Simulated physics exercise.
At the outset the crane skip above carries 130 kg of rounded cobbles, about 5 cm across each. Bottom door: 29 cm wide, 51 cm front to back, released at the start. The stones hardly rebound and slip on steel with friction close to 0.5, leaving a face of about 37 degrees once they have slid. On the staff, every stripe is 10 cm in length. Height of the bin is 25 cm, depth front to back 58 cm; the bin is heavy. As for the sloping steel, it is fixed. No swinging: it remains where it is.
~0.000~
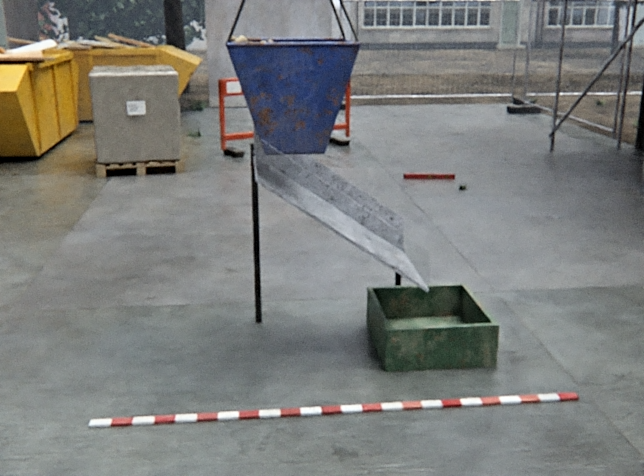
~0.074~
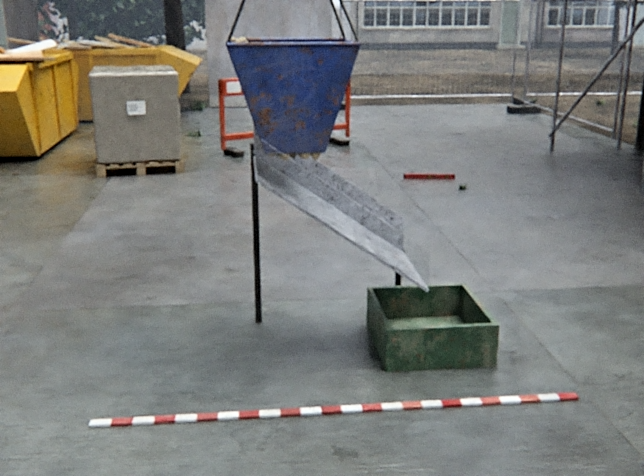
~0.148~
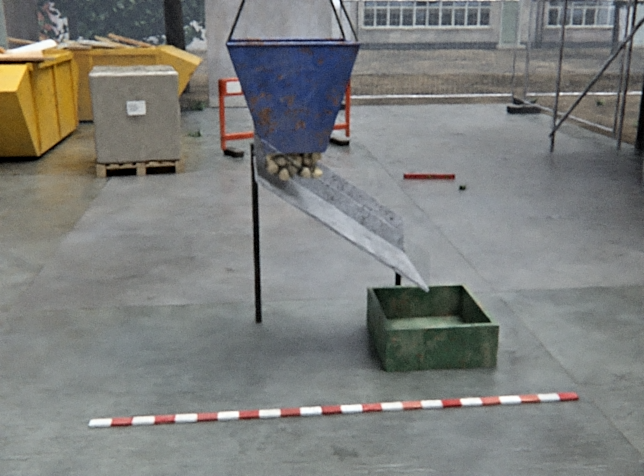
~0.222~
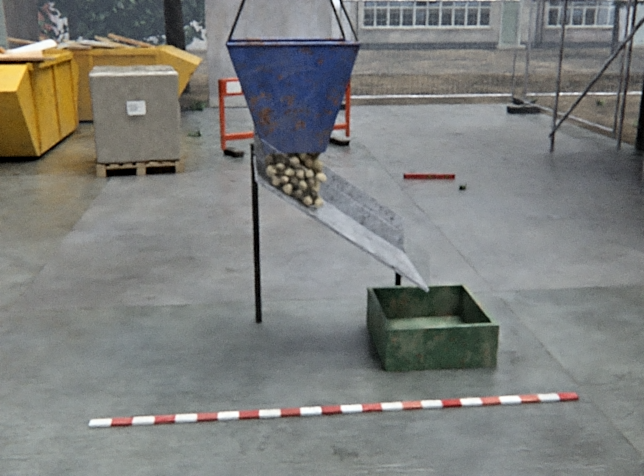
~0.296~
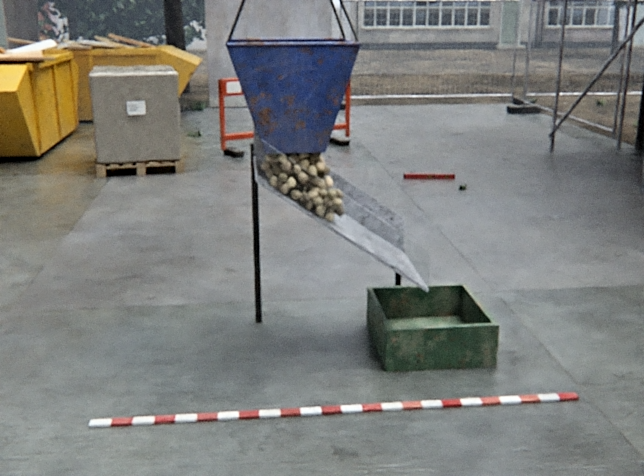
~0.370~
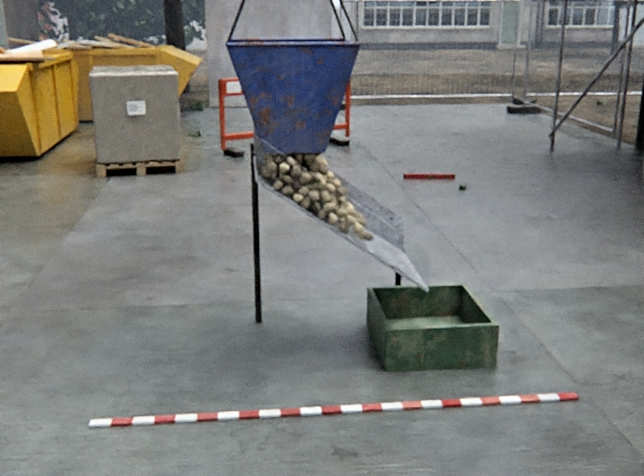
Rounded stones dropped out of the bottom of a hanging blue skip onto a sloping metal chute, then slid down it to the right in a thickening, lengthening stream above a green bin.
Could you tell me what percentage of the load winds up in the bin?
I'd put it at about 62 percent.
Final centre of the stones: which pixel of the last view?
I'd say close to pixel (460, 331).
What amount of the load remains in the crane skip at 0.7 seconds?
Roughly 10 percent is held.
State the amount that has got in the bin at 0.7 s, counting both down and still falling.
Some 10 per cent has got there by then.
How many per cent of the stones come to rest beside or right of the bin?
Share of load: Near 40 %.
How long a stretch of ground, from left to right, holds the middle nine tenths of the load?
About 110 cm.
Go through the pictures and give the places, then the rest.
The outlet is at (295, 143); nothing has dropped yet, in the first picture.
The outlet is at (295, 143); 5 % is out, in the second picture.
The outlet is at (295, 143); 14 % is out, the lowest stones still above the rim at (296, 168), 106 cm up, in the third picture.
The outlet is at (295, 143); 24 % is out, the lowest stones still above the rim at (316, 197), 92 cm up, in the fourth picture.
The outlet is at (295, 143); 36 % is out, the lowest stones still above the rim at (329, 206), 84 cm up, in the fifth picture.
The outlet is at (295, 143); 47 % is out, the lowest stones still above the rim at (353, 223), 75 cm up, in the sixth picture.
After 0.7 s, 12 % in the crane skip, 76 % on the steel, 1 % falling or lying left of the bin, 11 % falling or lying in the bin; the stones farthest right are at (476, 311).
After 1.1 s, 0 % in the crane skip, 47 % on the steel, 45 % falling or lying in the bin, 8 % falling or lying beside or right of the bin; the stones farthest right are at (572, 339).
After 1.7 s, 0 % in the crane skip, 1 % on the steel, 68 % falling or lying in the bin, 31 % falling or lying beside or right of the bin.
After 2.6 s, 0 % in the crane skip, 62 % falling or lying in the bin, 38 % falling or lying beside or right of the bin.
After 4.5 s, 0 % in the crane skip, 62 % in the bin, 38 % beside or right of the bin.
